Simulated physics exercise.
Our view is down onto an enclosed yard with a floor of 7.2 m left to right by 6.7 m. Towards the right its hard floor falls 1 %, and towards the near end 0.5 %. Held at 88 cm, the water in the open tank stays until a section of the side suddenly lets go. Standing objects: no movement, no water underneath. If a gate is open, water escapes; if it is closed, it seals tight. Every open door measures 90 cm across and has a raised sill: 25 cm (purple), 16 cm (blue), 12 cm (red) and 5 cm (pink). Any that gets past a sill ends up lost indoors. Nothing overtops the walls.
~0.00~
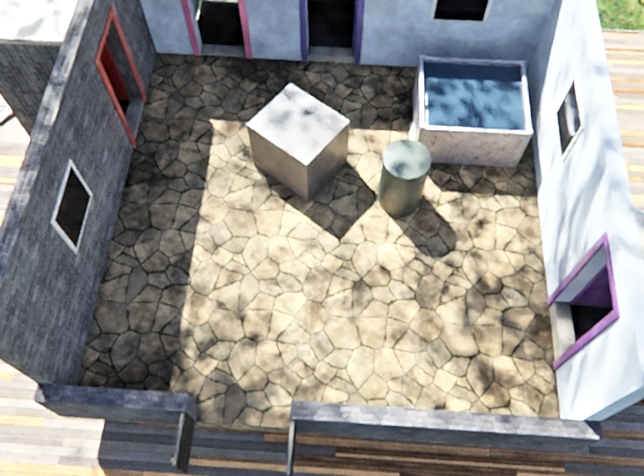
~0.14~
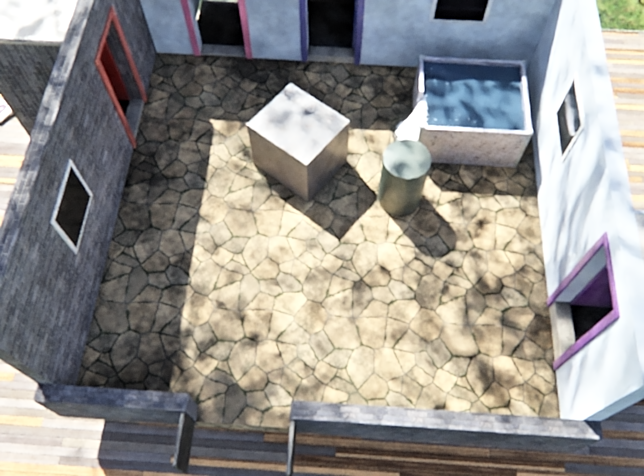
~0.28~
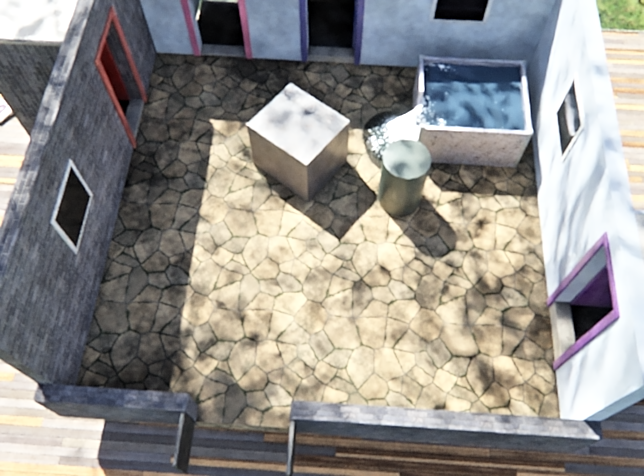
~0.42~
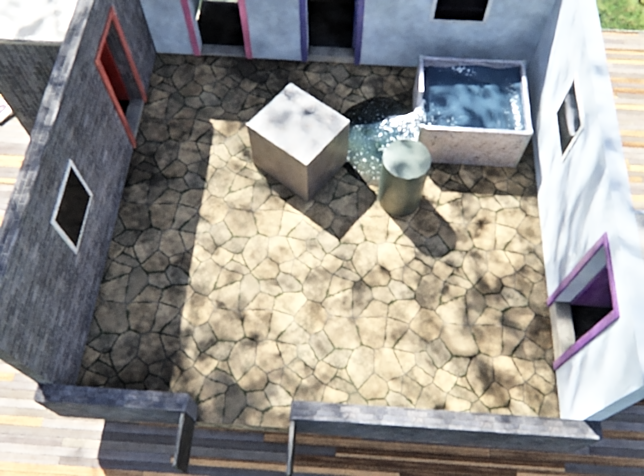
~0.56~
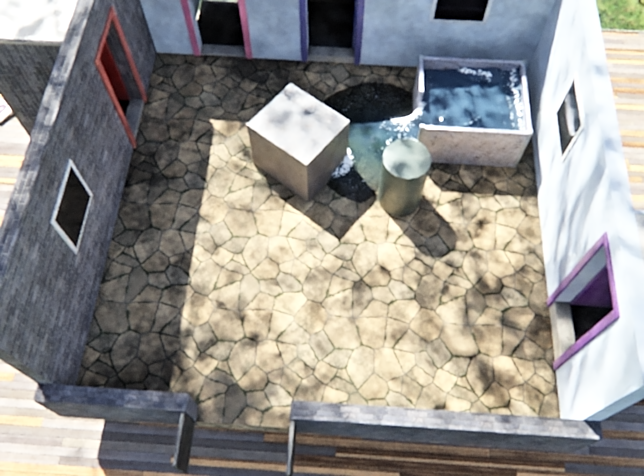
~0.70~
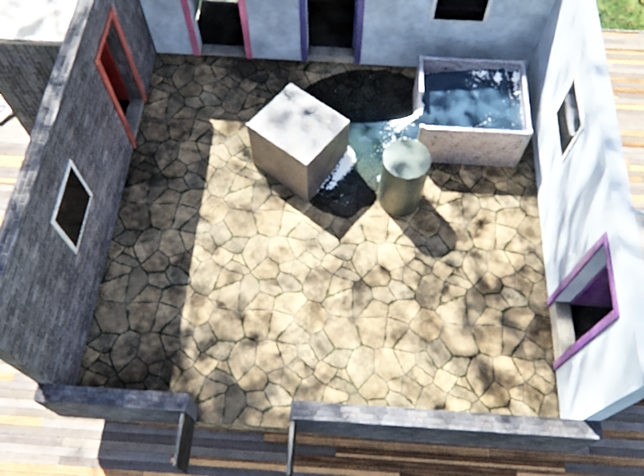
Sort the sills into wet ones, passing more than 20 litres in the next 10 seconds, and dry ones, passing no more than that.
Purple door: Dry; blue door: Dry; red door: Dry; pink door: Wet.
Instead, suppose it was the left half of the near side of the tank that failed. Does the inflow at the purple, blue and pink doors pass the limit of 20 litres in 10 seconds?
For purple, too little; for blue, too little; for pink, too little.
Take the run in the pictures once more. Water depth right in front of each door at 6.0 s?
Purple 0 cm, blue 7 cm, red 9 cm, pink 8 cm.
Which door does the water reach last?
Door: Purple.
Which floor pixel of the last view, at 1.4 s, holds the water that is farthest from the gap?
That's around (180, 76) in the last picture.
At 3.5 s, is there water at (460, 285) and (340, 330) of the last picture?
Untouched, soaked.
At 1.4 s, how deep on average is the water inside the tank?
I'd put the mean depth near 54 centimetres.
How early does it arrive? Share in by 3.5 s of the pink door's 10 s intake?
I'd say close to 60 percent.
After 1.4 s water covers 20 % of the floor and is deepest (48 cm) near (346, 157); purple door not reached, blue door 8 cm at the sill, 0 L in, red door not reached, pink door 6 cm at the sill, 0 L in.
After 2.2 s water covers 40 % of the floor and is deepest (42 cm) near (157, 53); purple door not reached, blue door 11 cm at the sill, 0 L in, red door not reached, pink door 14 cm at the sill, 29 L in.
After 3.5 s water covers 55 % of the floor and is deepest (23 cm) near (152, 75); purple door not reached, blue door 9 cm at the sill, 0 L in, red door 12 cm at the sill, 0 L in, pink door 9 cm at the sill, 61 L in.
After 6.0 s water covers 75 % of the floor and is deepest (14 cm) near (159, 402); purple door not reached, blue door 7 cm at the sill, 0 L in, red door 9 cm at the sill, 1 L in, pink door 8 cm at the sill, 83 L in.
After 10.0 s water covers 90 % of the floor and is deepest (14 cm) near (554, 429); purple door 7 cm at the sill, 0 L in, blue door 4 cm at the sill, 0 L in, red door 4 cm at the sill, 2 L in, pink door 5 cm at the sill, 98 L in.
